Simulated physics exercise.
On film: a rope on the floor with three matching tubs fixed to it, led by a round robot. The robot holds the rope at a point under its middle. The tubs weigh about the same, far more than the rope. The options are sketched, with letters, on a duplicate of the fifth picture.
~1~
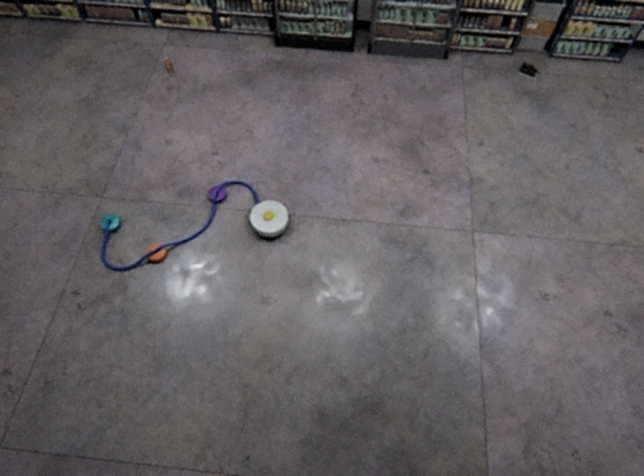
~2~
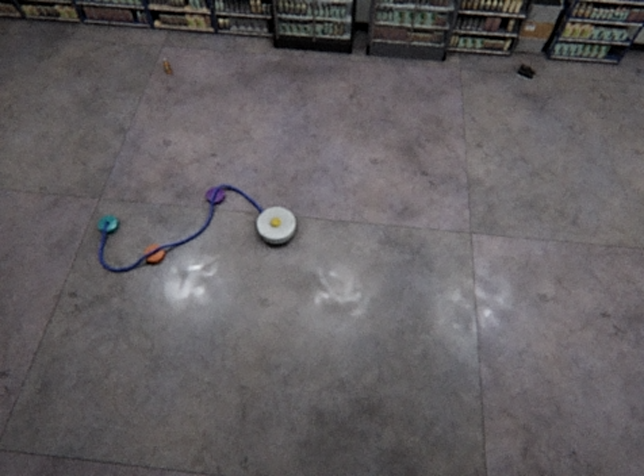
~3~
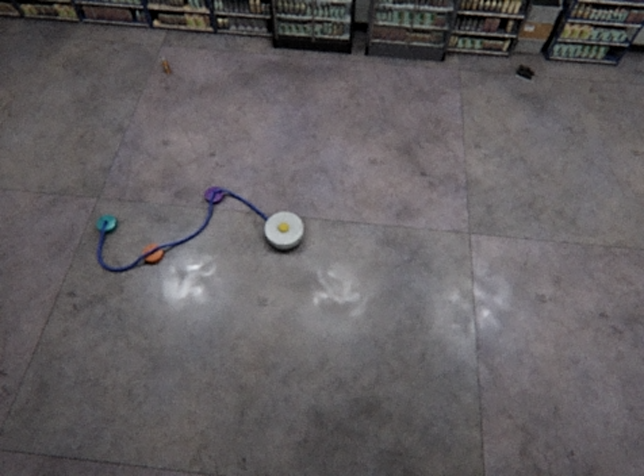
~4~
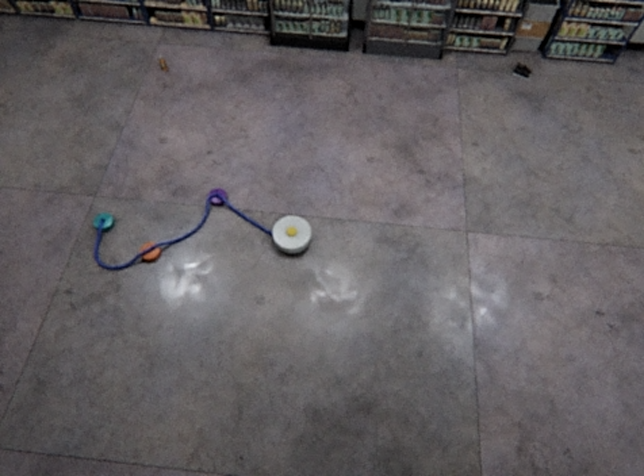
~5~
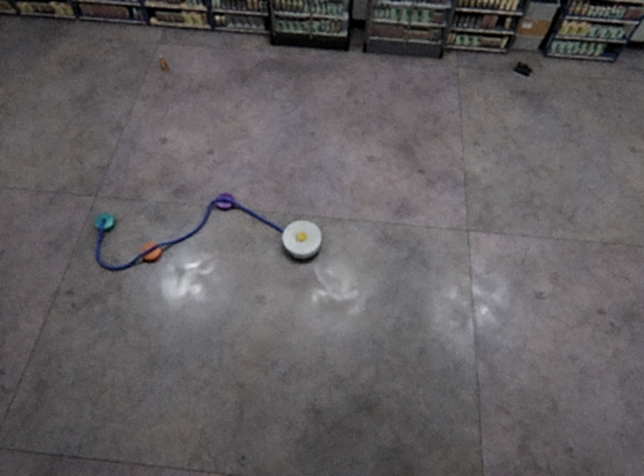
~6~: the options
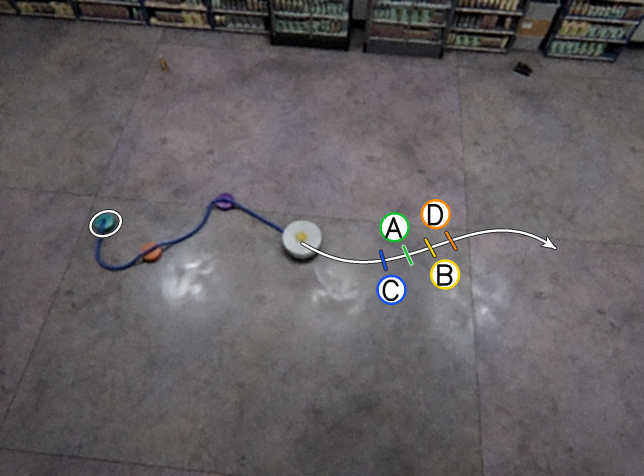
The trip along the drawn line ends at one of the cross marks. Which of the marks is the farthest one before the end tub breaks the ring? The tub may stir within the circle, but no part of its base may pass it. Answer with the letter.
C is the last safe stop.
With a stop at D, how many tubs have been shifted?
By then, three.
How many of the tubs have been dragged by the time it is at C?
By then, two.
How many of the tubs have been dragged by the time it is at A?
Three.
On the marked copy, A at (407, 255); B at (430, 248); C at (383, 260); D at (451, 241); the ring at (106, 223); the route from (302, 243) via (433, 247) to (555, 248).
Taking C. A third of the way, robot (329, 253); turquoise tub (105, 222); orange tub (151, 252); purple tub (243, 221).
Two thirds of the way, robot (359, 259); turquoise tub (105, 222); orange tub (166, 250); purple tub (263, 247).
When it is over, robot (384, 257); turquoise tub (105, 222); orange tub (190, 250); purple tub (287, 253); the ringed tub at the far end is still in its ring.
As for the rest, A drags the last tub to (121, 226); B drags the last tub to (142, 230); D drags the last tub to (163, 233).
